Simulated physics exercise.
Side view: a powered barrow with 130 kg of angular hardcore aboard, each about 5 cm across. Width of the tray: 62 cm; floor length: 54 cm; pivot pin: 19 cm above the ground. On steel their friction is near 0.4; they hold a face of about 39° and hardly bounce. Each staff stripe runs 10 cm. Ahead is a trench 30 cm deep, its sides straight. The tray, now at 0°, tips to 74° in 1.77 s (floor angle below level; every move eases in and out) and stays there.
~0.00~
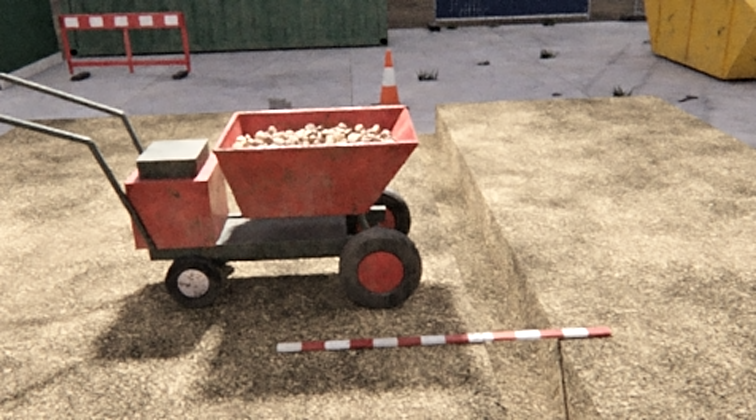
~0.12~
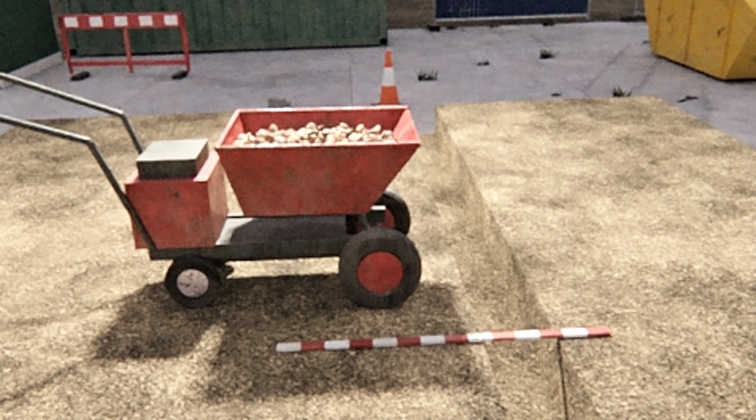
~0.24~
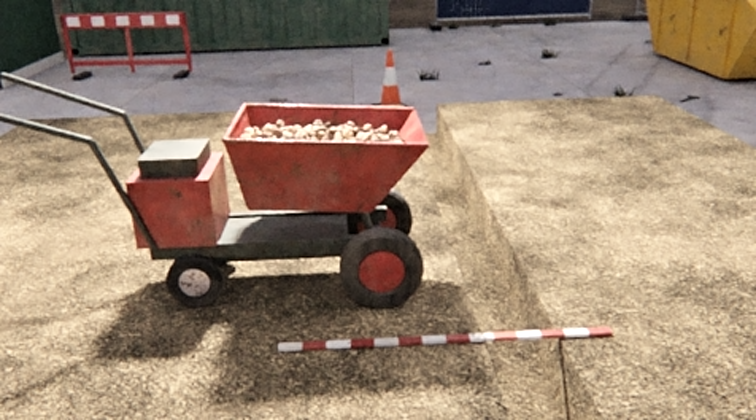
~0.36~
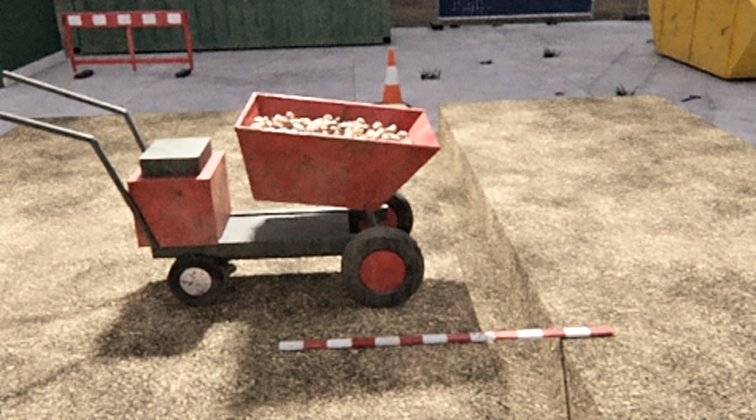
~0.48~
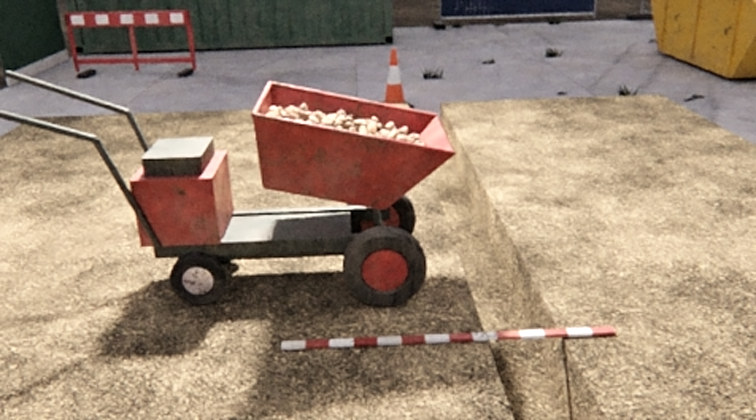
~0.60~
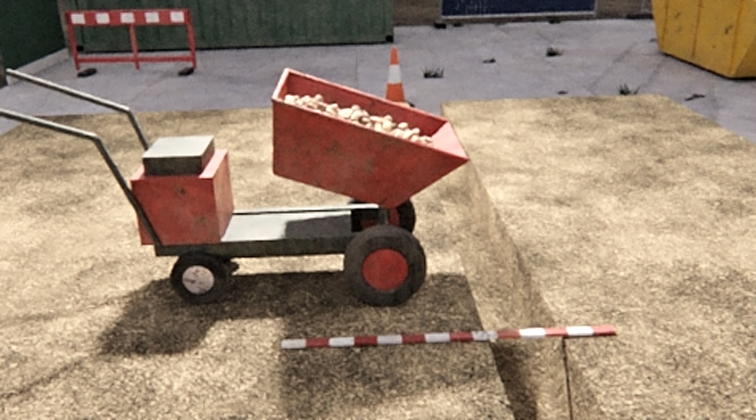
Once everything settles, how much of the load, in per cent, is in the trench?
Once it settles, about 53 per cent of the load is there.
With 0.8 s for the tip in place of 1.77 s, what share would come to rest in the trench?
40 per cent.
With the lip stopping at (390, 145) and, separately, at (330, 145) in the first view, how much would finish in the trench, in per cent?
Near 80 then near 65 percent.
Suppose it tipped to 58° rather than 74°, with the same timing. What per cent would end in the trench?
It would be near 5 per cent.
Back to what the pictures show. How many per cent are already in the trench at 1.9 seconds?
Something like 5 in a hundred.
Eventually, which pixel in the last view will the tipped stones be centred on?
Resting centre: About (517, 294).
After 1.3 s the floor is at 63°; 100 % in the tray; the foremost stones are at (509, 210).
After 1.9 s the floor is at 74°; 74 % in the tray, 7 % in the trench, 19 % past the trench; the foremost stones are at (603, 271).
After 2.2 s the floor is at 74°; 49 % in the tray, 18 % in the trench, 33 % past the trench; the foremost stones are at (643, 254).
After 4.2 s the floor is at 74°; 14 % in the tray, 53 % in the trench, 33 % past the trench; the foremost stones are at (655, 252).
